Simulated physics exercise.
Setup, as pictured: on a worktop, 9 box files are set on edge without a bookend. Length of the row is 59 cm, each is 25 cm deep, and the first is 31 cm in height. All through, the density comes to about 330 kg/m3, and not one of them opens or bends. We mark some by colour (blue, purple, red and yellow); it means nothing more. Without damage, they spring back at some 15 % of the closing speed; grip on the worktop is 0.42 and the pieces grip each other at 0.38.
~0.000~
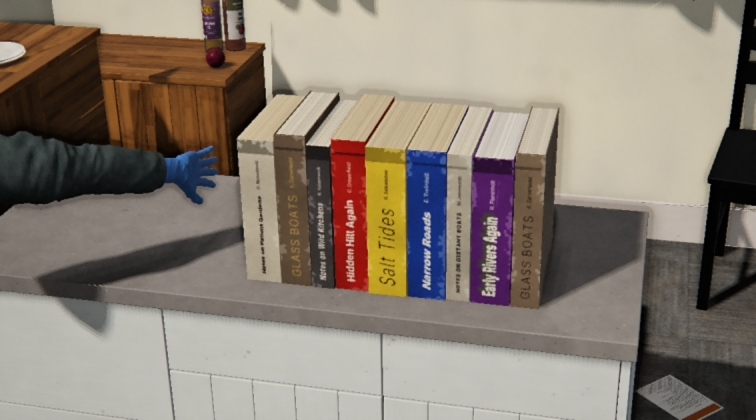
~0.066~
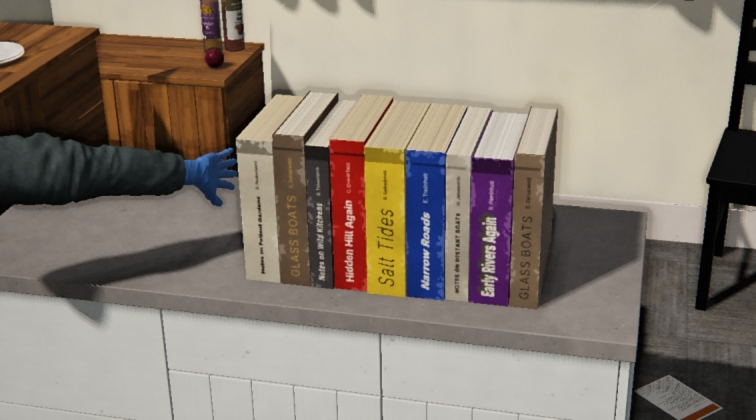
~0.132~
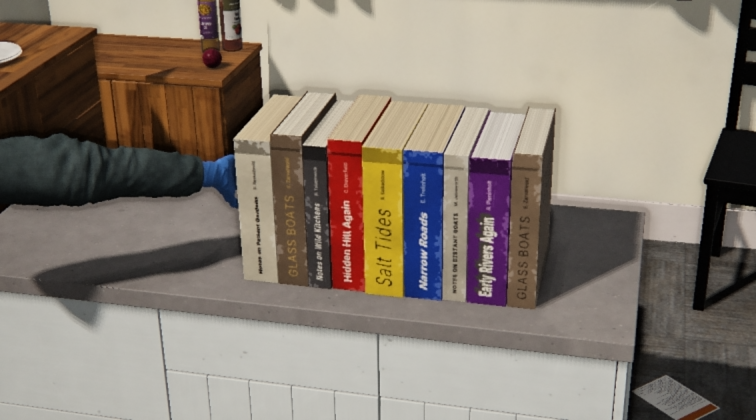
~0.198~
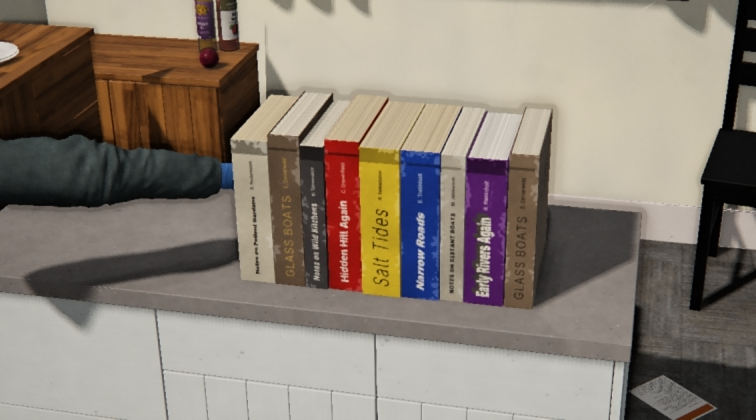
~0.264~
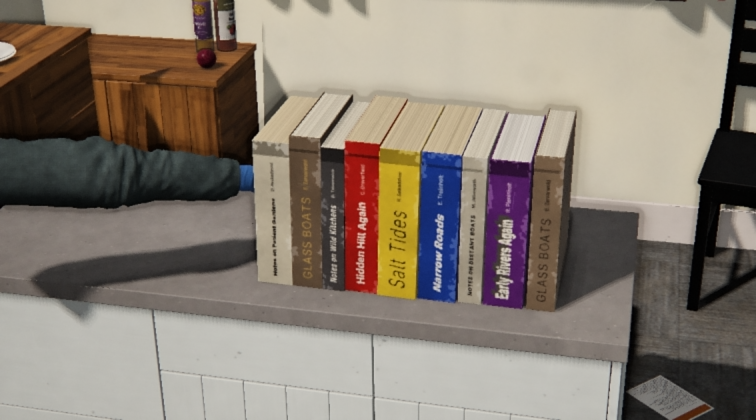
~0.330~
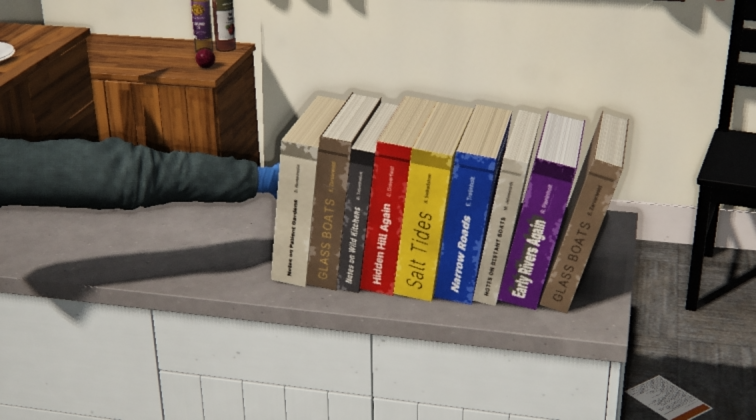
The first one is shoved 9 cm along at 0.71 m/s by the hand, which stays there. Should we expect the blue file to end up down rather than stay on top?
No, it does stay on top.
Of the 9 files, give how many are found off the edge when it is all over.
That would be 2 of them.
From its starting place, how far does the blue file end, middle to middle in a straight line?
I'd say close to 25 cm away from its start.
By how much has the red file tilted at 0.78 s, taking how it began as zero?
Roughly 40°.
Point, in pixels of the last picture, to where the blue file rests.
It ends up at about (556, 231) in the last picture.
By 0.46 s, none of the 9 files off the edge, 9 disturbed; blue file tilted 29°; purple file tilted 32°.
By 0.78 s, 2 of the 9 files off the edge; blue file tilted 47°; purple file upside down.
When it is over (1.2 s), 2 of the 9 files off the edge; blue file tilted 60°; purple file on its side; yellow file tilted 42°. In pixels of the last frame, middles, blue file near (557, 231).
